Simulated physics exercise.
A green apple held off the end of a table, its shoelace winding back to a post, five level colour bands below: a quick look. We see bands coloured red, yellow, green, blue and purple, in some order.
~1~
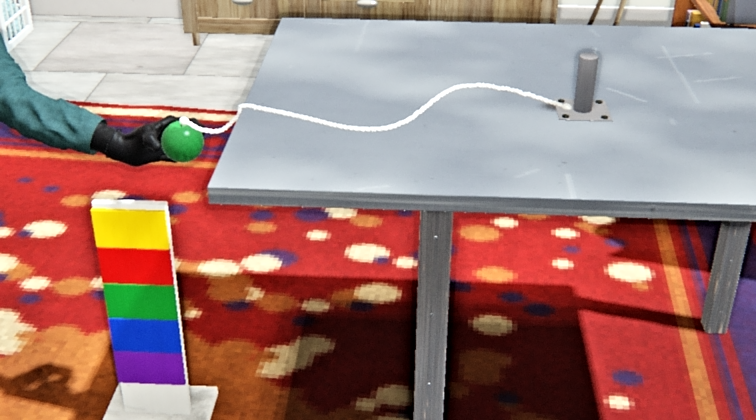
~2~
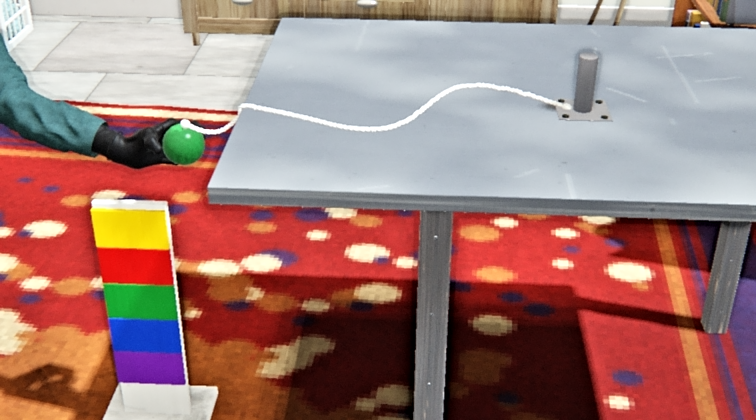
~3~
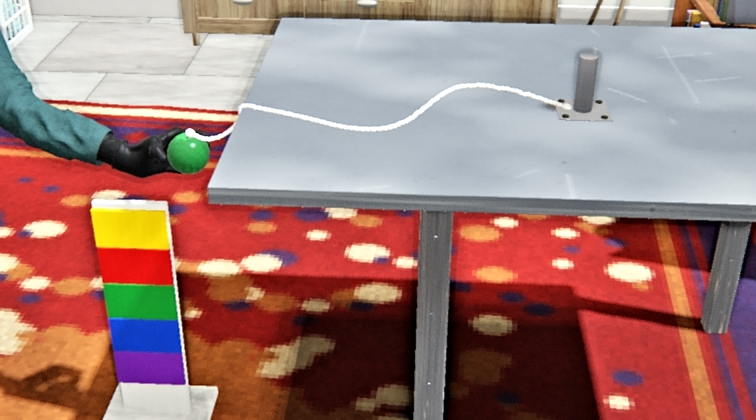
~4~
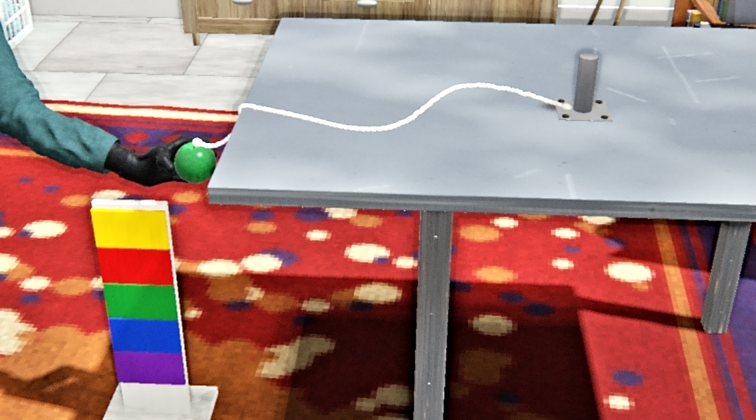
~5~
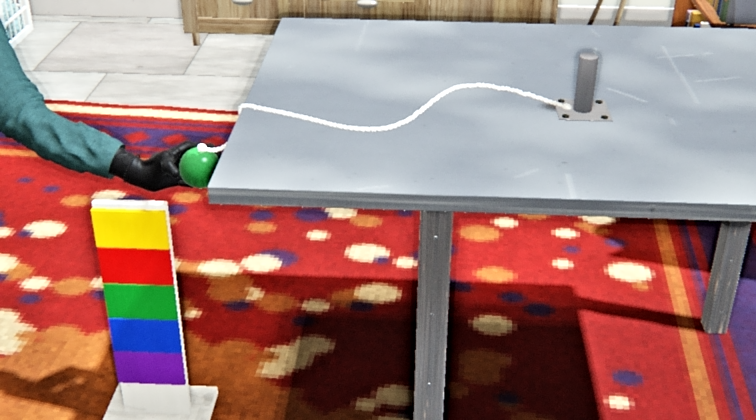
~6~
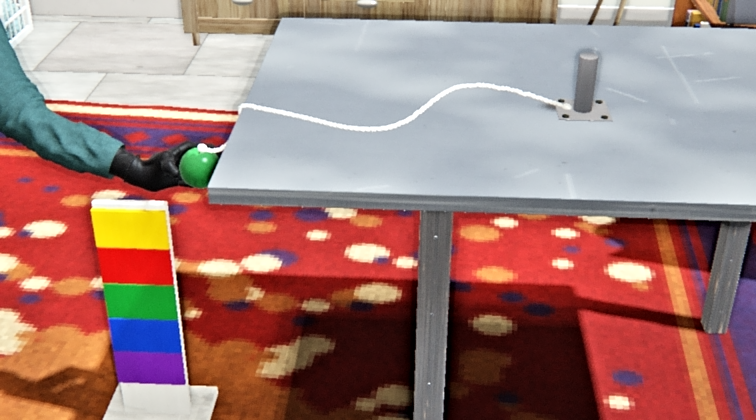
We see a gloved hand holding a green ball-like object off the left end of a grey table, a white cord winding back to a post; the hand shifts it slightly right and downward, above a standing panel of coloured bands.
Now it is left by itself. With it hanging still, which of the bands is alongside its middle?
The band alongside its middle is red.
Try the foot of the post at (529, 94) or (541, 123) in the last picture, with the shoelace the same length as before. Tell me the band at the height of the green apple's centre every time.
Answer, in order: Green, green.
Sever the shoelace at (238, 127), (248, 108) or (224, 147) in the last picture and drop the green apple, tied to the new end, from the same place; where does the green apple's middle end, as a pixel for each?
In that order: (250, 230), (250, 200) and (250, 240).
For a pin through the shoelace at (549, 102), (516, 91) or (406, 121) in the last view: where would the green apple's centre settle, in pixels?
It comes to rest around (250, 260), (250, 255) and (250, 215) respectively.
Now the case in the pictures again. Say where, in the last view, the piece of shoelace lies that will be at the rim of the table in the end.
It's the bit near (319, 122).
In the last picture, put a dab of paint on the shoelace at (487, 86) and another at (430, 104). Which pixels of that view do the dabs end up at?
The first one ends up at (469, 106) and the second one at (383, 103).
Soon after, apple near (239, 252); level with red.
Then, apple near (264, 259); level with red.
At rest, apple near (251, 264); level with red. The red one.
